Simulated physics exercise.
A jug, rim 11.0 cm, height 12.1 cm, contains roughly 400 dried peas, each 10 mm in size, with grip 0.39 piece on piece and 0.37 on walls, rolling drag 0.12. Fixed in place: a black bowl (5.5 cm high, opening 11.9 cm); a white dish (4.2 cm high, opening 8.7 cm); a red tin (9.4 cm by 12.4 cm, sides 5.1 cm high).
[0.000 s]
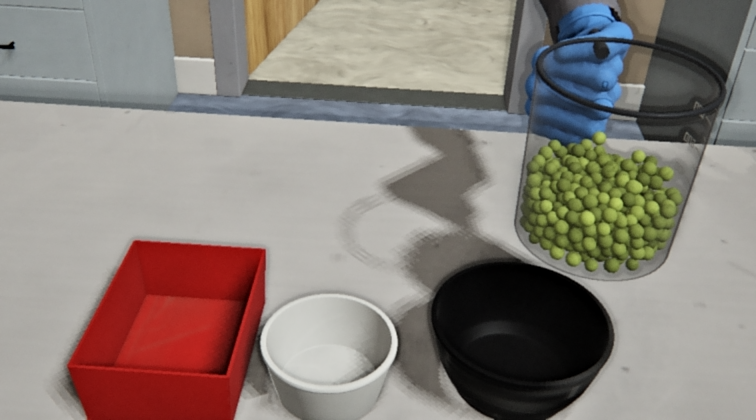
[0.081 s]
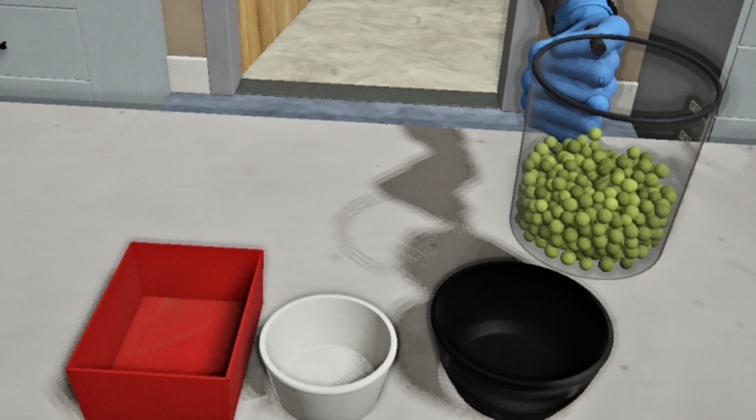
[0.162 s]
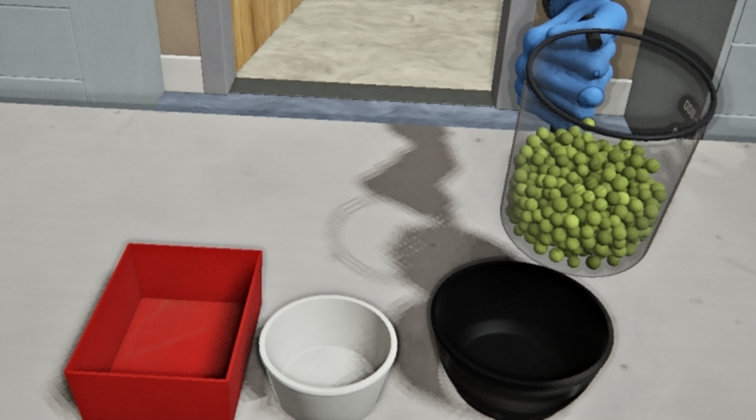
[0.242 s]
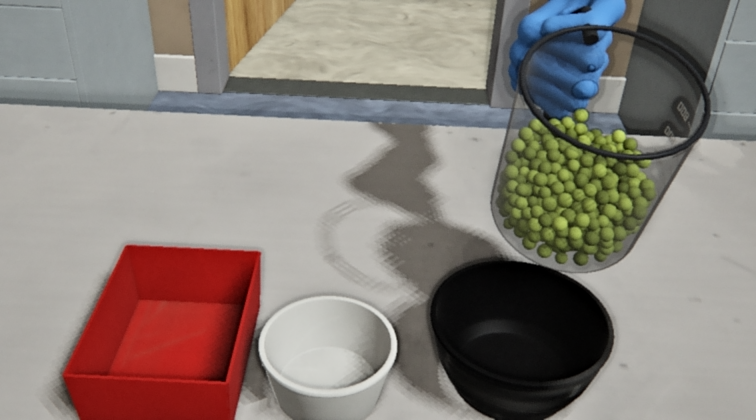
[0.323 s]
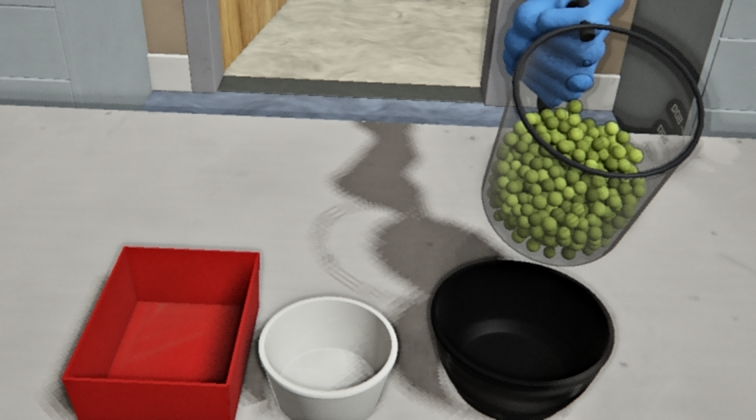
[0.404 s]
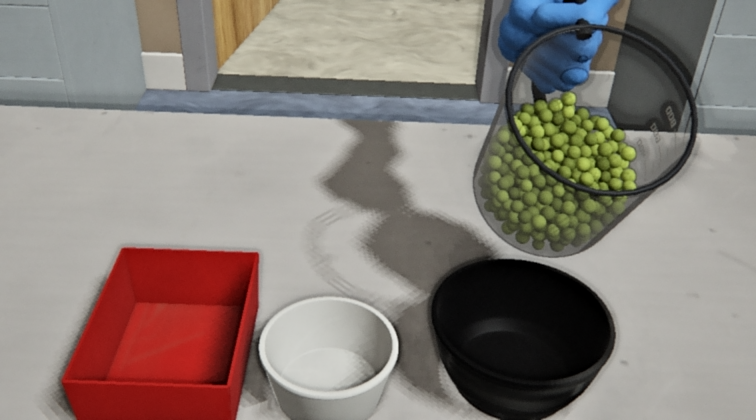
A clear jug of green peas is held by a blue-gloved hand above a pale grey surface, seen from slightly above, with grey cabinets and an open doorway behind. In front, a red tin sits at left, a white dish beside it and a black bowl at right, all empty. The hand steadily tilts the jug forward, shifting slightly left, and the peas slide toward its lowered front side.
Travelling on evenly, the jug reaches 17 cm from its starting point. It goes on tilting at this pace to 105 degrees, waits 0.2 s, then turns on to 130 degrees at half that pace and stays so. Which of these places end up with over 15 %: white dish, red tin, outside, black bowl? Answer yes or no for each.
White dish - no; red tin - no; outside - yes; black bowl - yes.
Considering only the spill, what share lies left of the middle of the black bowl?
Share of spill: Around 100 per cent.
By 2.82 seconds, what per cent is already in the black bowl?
At that moment, around 55 per cent is there.
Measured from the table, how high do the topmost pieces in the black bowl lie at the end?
About 5.0 cm.
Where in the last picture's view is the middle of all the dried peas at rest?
Close to pixel (469, 381) of the final picture.
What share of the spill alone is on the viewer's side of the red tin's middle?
Around 70%.
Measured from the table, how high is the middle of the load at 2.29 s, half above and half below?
I'd put it at about 2 centimetres.
Then, at 1.13 s, tilt 103 degrees; jug 100 %; middle of all pieces near (489, 155).
After 1.73 s, tilt 118 degrees; black bowl 50 %, outside 15 %, jug 30 %, in the air 5 %; middle of all pieces near (463, 313).
After 2.29 s, tilt 130 degrees; black bowl 55 %, white dish 5 %, outside 40 %; middle of all pieces near (460, 384).
Then, at 2.82 s, tilt 130 degrees; black bowl 55 %, white dish 5 %, outside 40 %; middle of all pieces near (460, 384).
In the end, at 3.1 s, black bowl 55 %, white dish 5 %, red tin 0 %, outside 40 %, jug 0 %.
